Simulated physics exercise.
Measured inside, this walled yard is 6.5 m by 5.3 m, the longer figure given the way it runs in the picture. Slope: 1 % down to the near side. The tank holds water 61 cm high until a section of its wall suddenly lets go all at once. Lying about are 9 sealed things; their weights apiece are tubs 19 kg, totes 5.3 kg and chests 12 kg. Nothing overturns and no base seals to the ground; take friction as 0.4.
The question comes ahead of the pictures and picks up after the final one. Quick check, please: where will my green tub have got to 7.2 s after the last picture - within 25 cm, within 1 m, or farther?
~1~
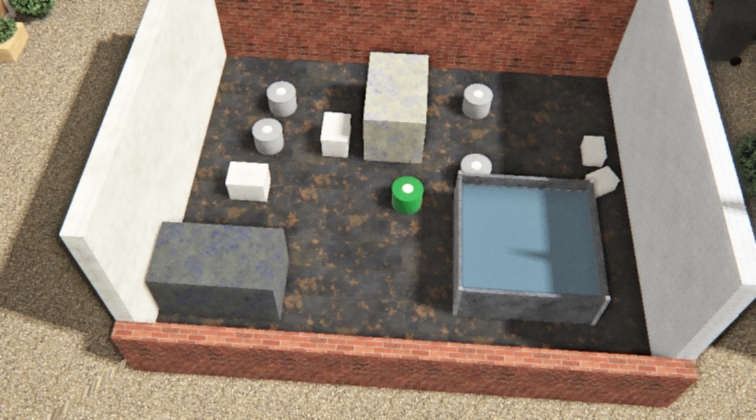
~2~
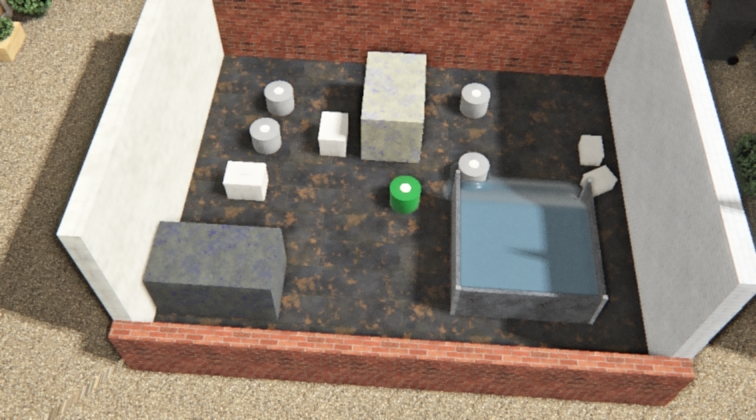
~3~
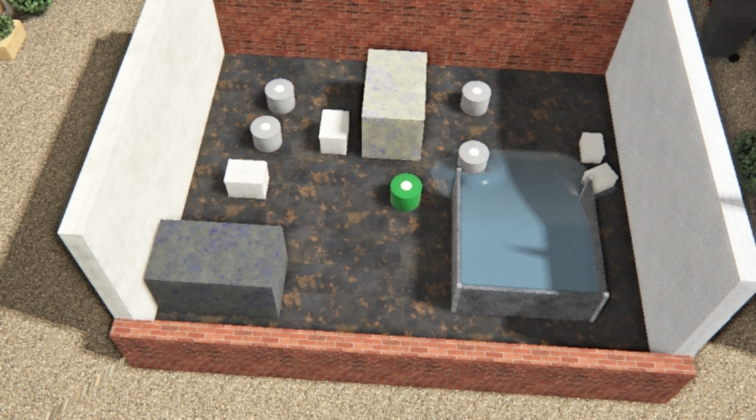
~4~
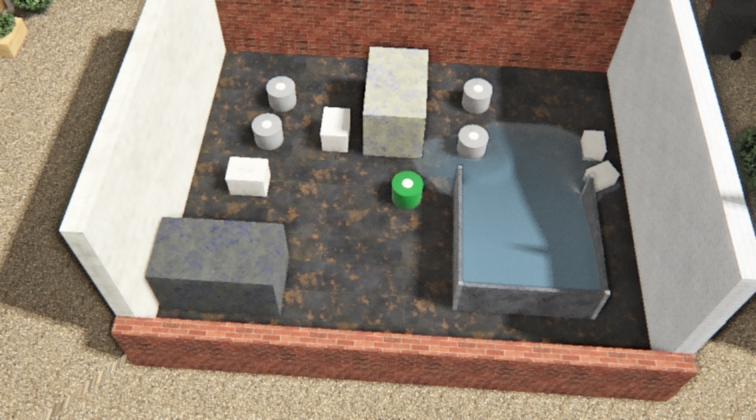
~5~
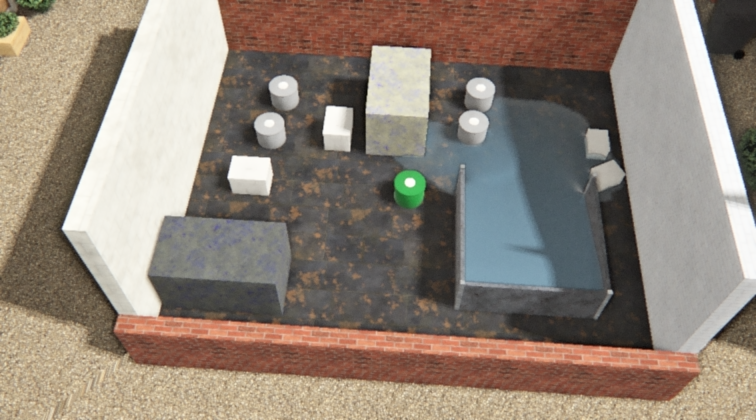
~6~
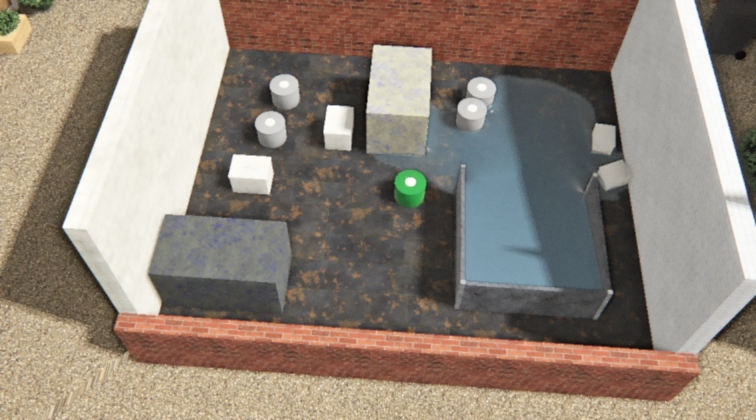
Your green tub will be within 1 m.
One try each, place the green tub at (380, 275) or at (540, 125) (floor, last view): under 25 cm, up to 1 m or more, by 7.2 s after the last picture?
I'd say it does not really move on the first try and it drifts a short distance on the second.
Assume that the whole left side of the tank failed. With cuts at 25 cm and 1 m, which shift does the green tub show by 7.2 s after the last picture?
So, for the green tub: It is carried a long way.
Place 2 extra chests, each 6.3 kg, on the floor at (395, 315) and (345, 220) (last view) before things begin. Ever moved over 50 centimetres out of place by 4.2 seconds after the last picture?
As asked, in order: Shy of the mark; shy of the mark.
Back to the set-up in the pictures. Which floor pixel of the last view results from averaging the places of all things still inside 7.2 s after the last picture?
Near (334, 166).
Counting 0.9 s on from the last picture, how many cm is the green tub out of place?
About 0 cm by then.
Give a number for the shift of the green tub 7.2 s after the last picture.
It's about 50 cm away.
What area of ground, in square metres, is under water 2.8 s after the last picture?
I'd estimate close to 20 m2.
Then, 0.9 s after the last picture the green tub is near (411, 182), 0.0 m from its start, aground; 3 afloat.
Then, 2.8 s after the last picture the green tub is near (411, 182), 0.0 m from its start, aground; 2 afloat.
Then, 4.8 s after the last picture the green tub is near (387, 202), 0.5 m from its start, aground; 2 afloat.
Then, 7.2 s after the last picture the green tub is near (387, 202), 0.5 m from its start, aground; 3 afloat.
